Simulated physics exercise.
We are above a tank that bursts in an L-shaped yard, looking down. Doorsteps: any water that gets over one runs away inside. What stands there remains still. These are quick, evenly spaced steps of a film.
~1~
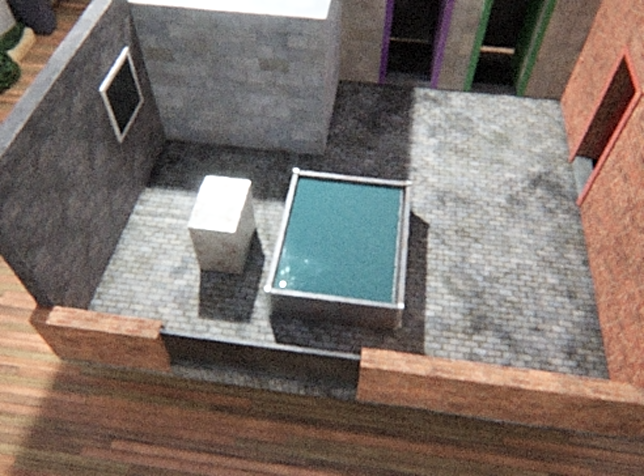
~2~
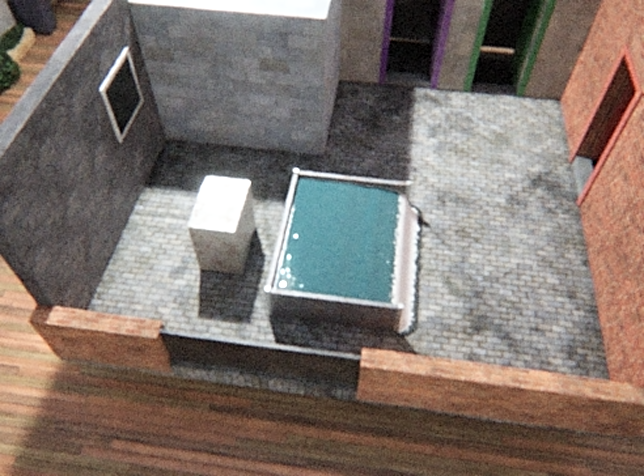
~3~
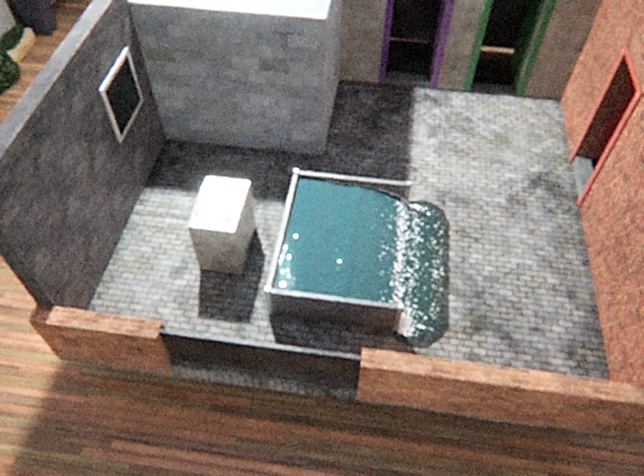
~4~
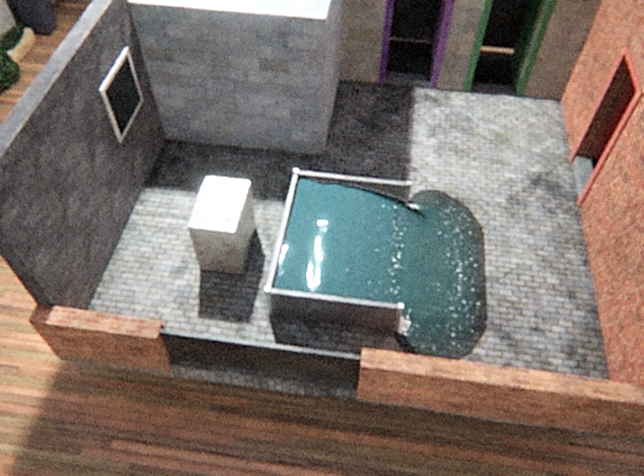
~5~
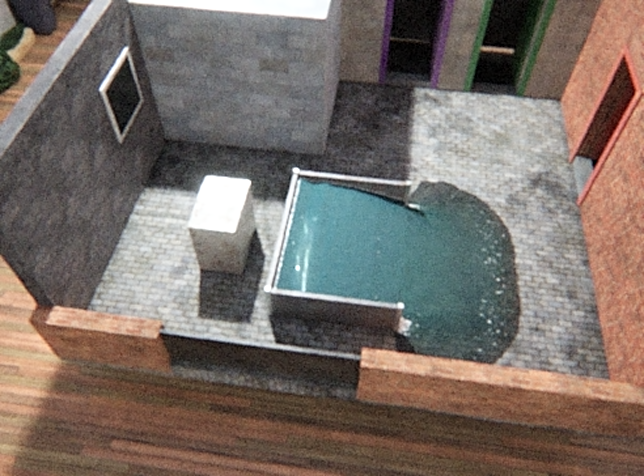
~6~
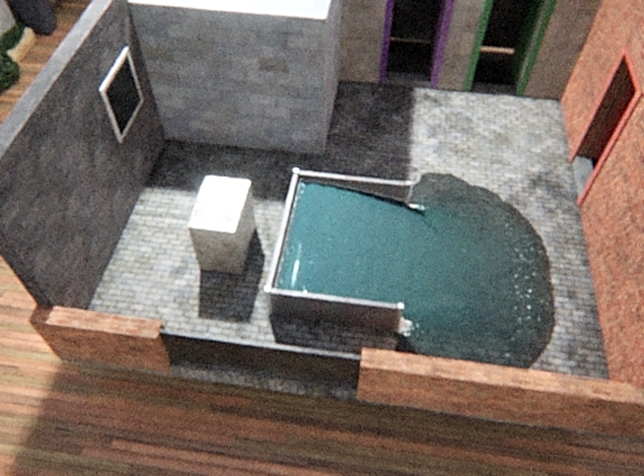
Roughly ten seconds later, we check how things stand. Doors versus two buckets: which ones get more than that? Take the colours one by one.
The purple door gets no more, the green door gets more, the red door gets no more.
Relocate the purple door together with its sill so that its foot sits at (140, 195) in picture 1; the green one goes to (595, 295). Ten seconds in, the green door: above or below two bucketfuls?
Taken on its own, the green door goes beyond the limit.
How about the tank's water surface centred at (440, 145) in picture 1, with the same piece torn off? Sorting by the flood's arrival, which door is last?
The door marked purple is the last one.
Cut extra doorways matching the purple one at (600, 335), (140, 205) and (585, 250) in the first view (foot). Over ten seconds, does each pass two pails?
Door one breaks the limit, door two stays inside the limit, door three breaks the limit.
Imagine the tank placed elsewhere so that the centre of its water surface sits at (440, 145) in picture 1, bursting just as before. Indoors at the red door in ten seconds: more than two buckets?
In turn, I'd say the red door crosses the line.
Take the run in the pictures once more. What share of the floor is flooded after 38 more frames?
Roughly 75 percent, I reckon.
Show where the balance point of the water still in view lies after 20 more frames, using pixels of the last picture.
My reading is close to (488, 256).
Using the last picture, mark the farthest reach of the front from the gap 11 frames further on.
Somewhere near (560, 131).
A moment on, water covers 30 % of the floor; the purple door not reached, the green door not reached, the red door not reached.
Next, water covers 35 % of the floor; the purple door not reached, the green door not reached, the red door wet at the sill, nothing in.
Then, water covers 40 % of the floor; the purple door not reached, the green door wet at the sill, nothing in, the red door wet at the sill, nothing in.
Later, water covers 75 % of the floor; the purple door wet at the sill, nothing in, the green door over two buckets in, the red door wet at the sill, nothing in.
In the end, water covers 95 % of the floor; the purple door wet at the sill, nothing in, the green door over two buckets in, the red door wet at the sill, nothing in.
